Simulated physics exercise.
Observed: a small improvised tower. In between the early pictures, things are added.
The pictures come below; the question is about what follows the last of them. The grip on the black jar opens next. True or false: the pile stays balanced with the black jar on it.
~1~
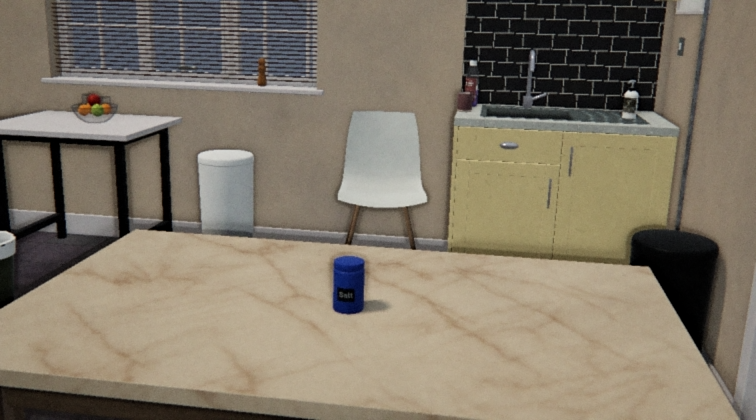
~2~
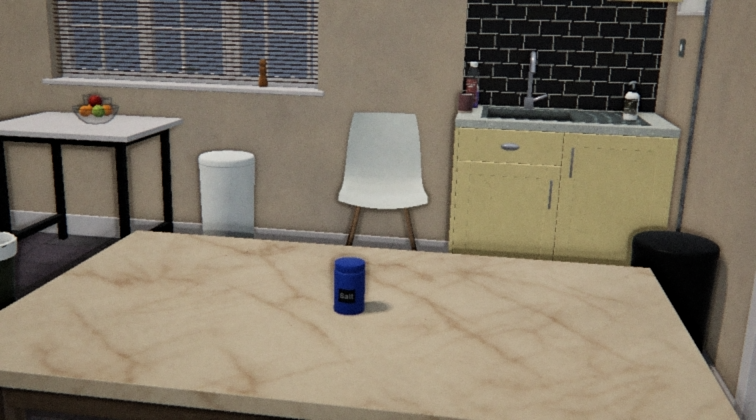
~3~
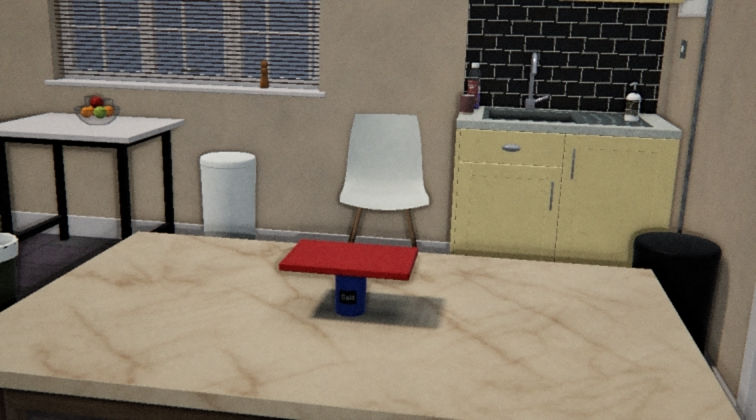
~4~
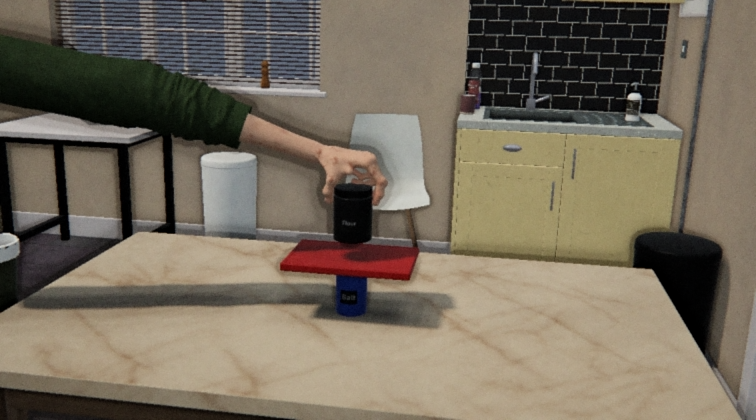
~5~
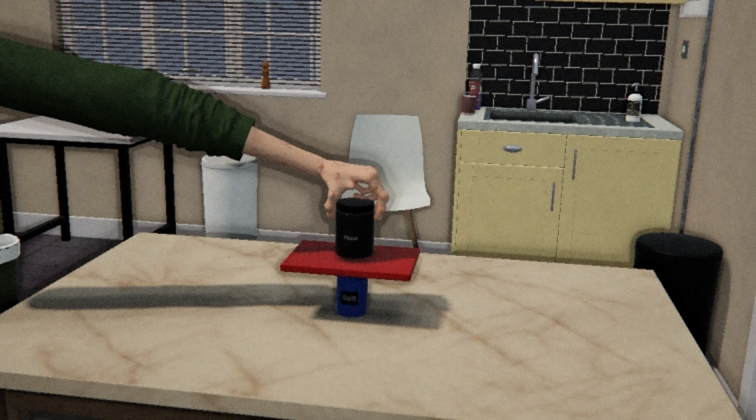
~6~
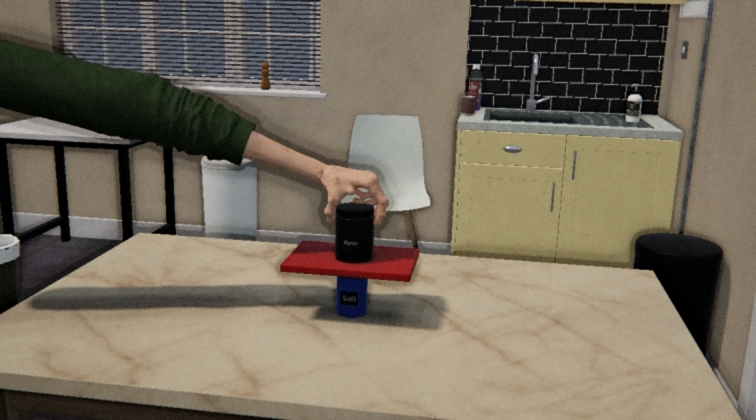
True.
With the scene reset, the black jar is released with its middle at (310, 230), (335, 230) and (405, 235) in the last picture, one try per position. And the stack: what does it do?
Topples, stands firm, topples.
Then, 0.30 s on from there, no change.
Then, 0.70 s on from there, black jar resting near (355, 233).
In the end, all 3 unmoved. At the end, from the last picture's camera, black jar near (355, 233). The stack keeps its balance.
